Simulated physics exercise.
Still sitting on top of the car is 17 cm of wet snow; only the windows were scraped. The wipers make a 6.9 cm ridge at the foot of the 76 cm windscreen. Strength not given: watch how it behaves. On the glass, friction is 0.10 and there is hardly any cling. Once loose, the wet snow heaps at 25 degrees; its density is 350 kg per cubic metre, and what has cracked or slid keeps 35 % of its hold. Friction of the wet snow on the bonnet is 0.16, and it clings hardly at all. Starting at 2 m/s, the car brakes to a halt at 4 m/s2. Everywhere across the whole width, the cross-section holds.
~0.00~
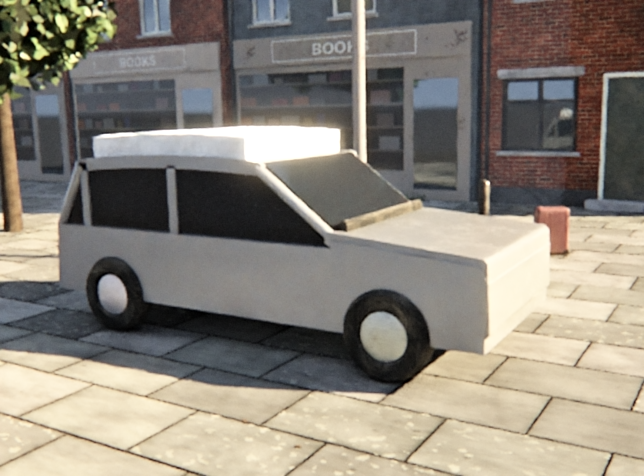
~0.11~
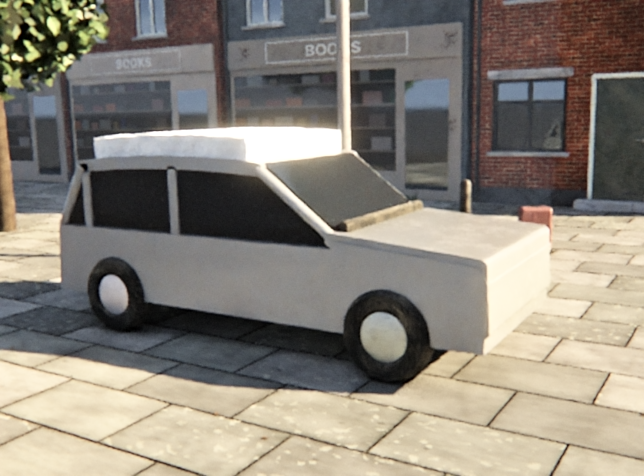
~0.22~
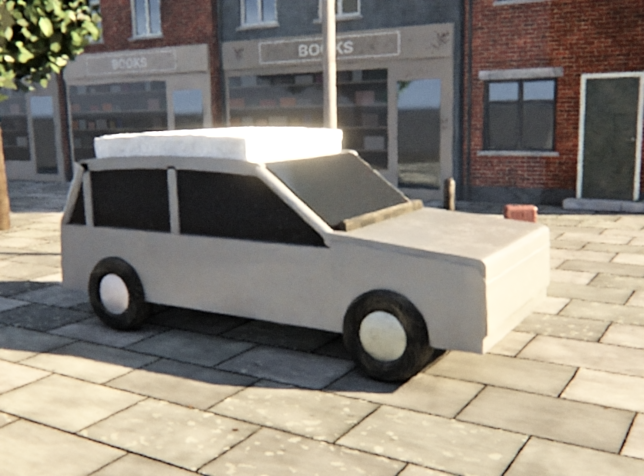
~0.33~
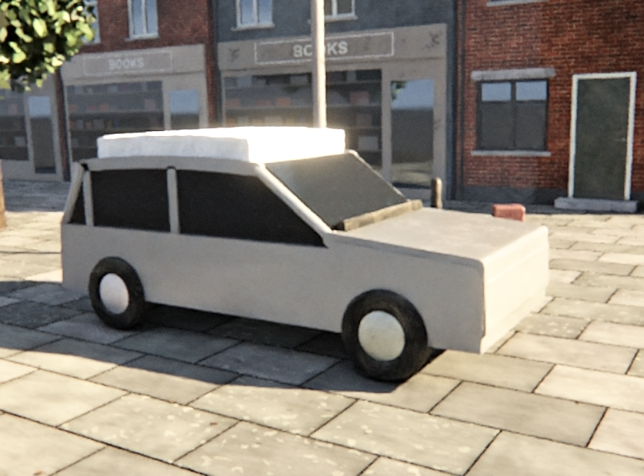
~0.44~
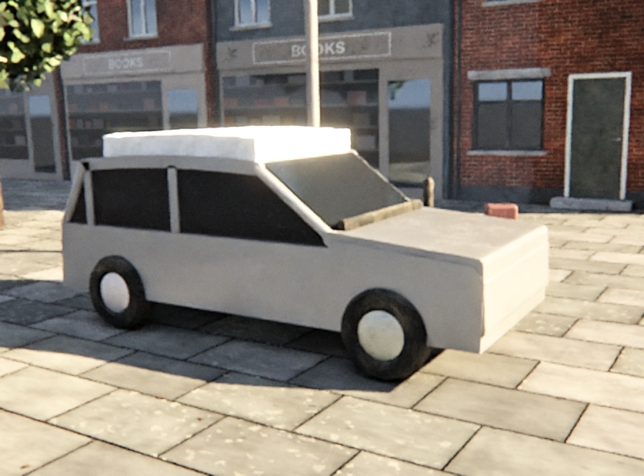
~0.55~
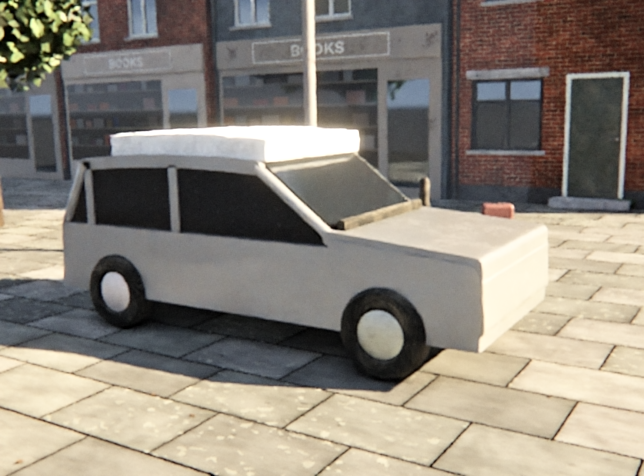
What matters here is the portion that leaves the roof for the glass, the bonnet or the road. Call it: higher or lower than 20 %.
Higher.
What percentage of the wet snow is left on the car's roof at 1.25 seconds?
Reading: Around 60 %.
After 0.87 s, 77 % of the snow is on the roof, 23 % on the glass, none on the bonnet and none has gone off the nose.
After 1.25 s, 62 % of the snow is on the roof, 24 % on the glass, 14 % on the bonnet and none has gone off the nose.
After 1.62 s, 55 % of the snow is on the roof, 19 % on the glass, 25 % on the bonnet and 1 % has gone off the nose.
After 2.00 s, 55 % of the snow is on the roof, 16 % on the glass, 26 % on the bonnet and 2 % has gone off the nose.
After 2.70 s, at the end, 55 % of the snow is on the roof, 11 % on the glass, 31 % on the bonnet and 3 % has gone off the nose.
